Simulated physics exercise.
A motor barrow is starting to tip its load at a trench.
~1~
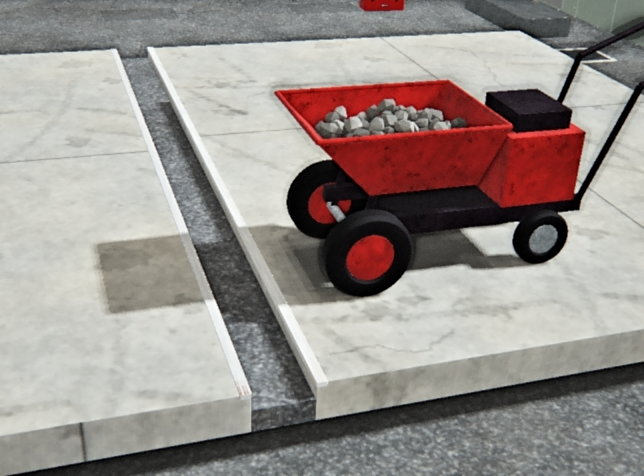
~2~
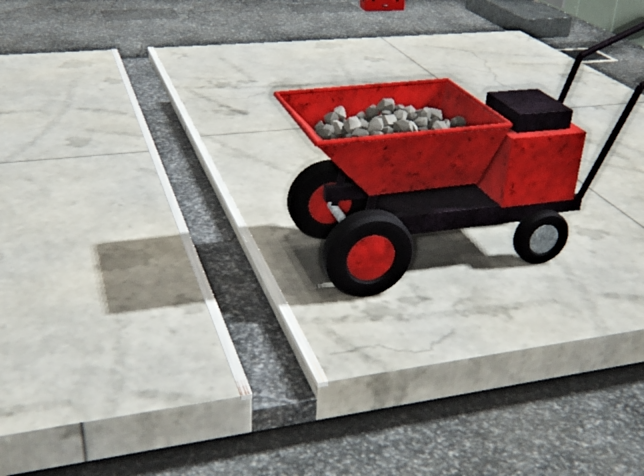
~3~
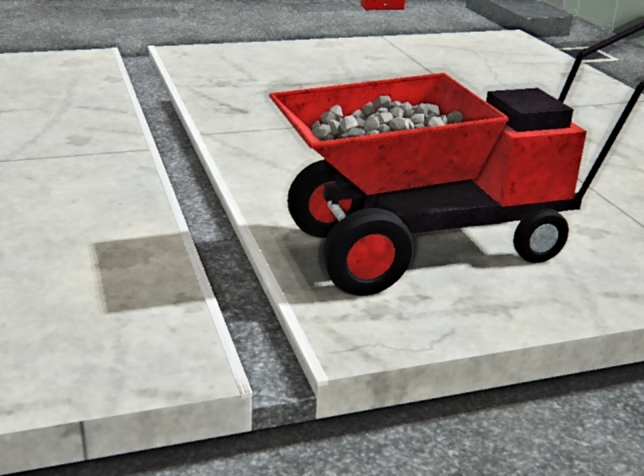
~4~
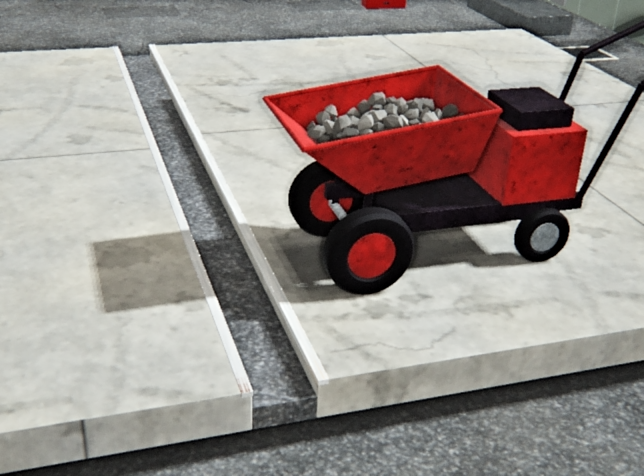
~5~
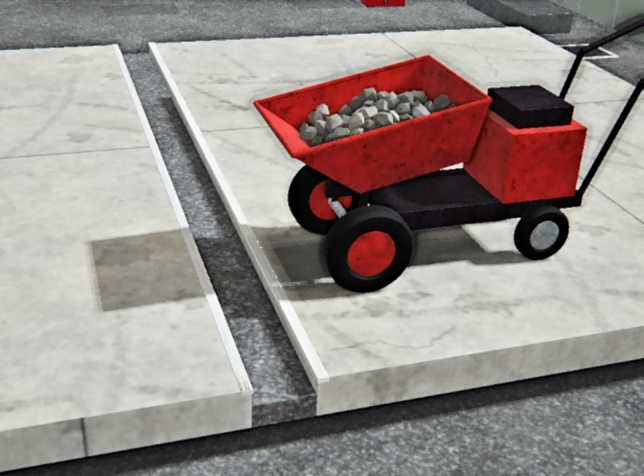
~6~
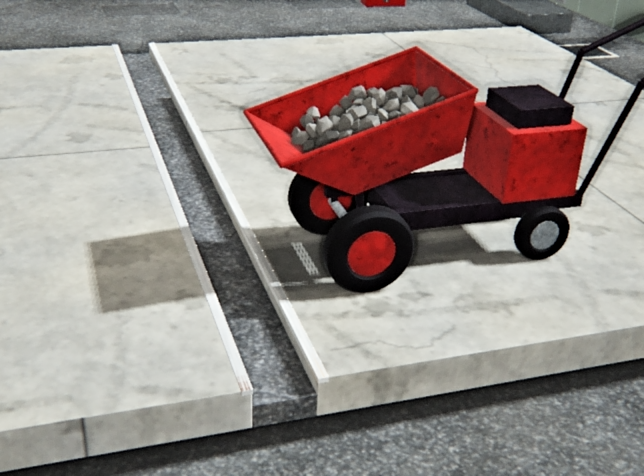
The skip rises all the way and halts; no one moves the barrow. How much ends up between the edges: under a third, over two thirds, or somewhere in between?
Lower than a third.
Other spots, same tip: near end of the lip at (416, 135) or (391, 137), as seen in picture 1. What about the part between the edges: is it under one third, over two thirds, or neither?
First one to two thirds, then the middle third.
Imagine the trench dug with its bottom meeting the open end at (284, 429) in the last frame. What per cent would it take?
The share would be roughly 20 per cent.
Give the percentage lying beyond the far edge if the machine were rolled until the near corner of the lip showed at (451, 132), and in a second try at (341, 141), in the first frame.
The first gives 0 %, the second 40 %.
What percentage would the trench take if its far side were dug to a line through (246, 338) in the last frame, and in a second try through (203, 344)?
First try: About 0 %; second try: About 40 %.
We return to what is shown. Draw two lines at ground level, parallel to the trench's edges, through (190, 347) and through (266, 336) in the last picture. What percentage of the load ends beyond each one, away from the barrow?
The first comes to 30 %, the second to 70 %.
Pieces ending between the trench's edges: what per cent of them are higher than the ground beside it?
Roughly 15 percent of them.
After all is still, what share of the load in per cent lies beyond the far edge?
Roughly 60 in a hundred.
Shortly afterwards, skip tipped steeply; the whole lot in the skip.
Next, skip tipped right over; near half in the skip; a little in or heaped over the trench; near half beyond it.
Some moments later, skip tipped right over; near a third in the skip; a little in or heaped over the trench; near half beyond it.
In the end, skip tipped right over; near a third in the skip; a little in or heaped over the trench; near half beyond it.
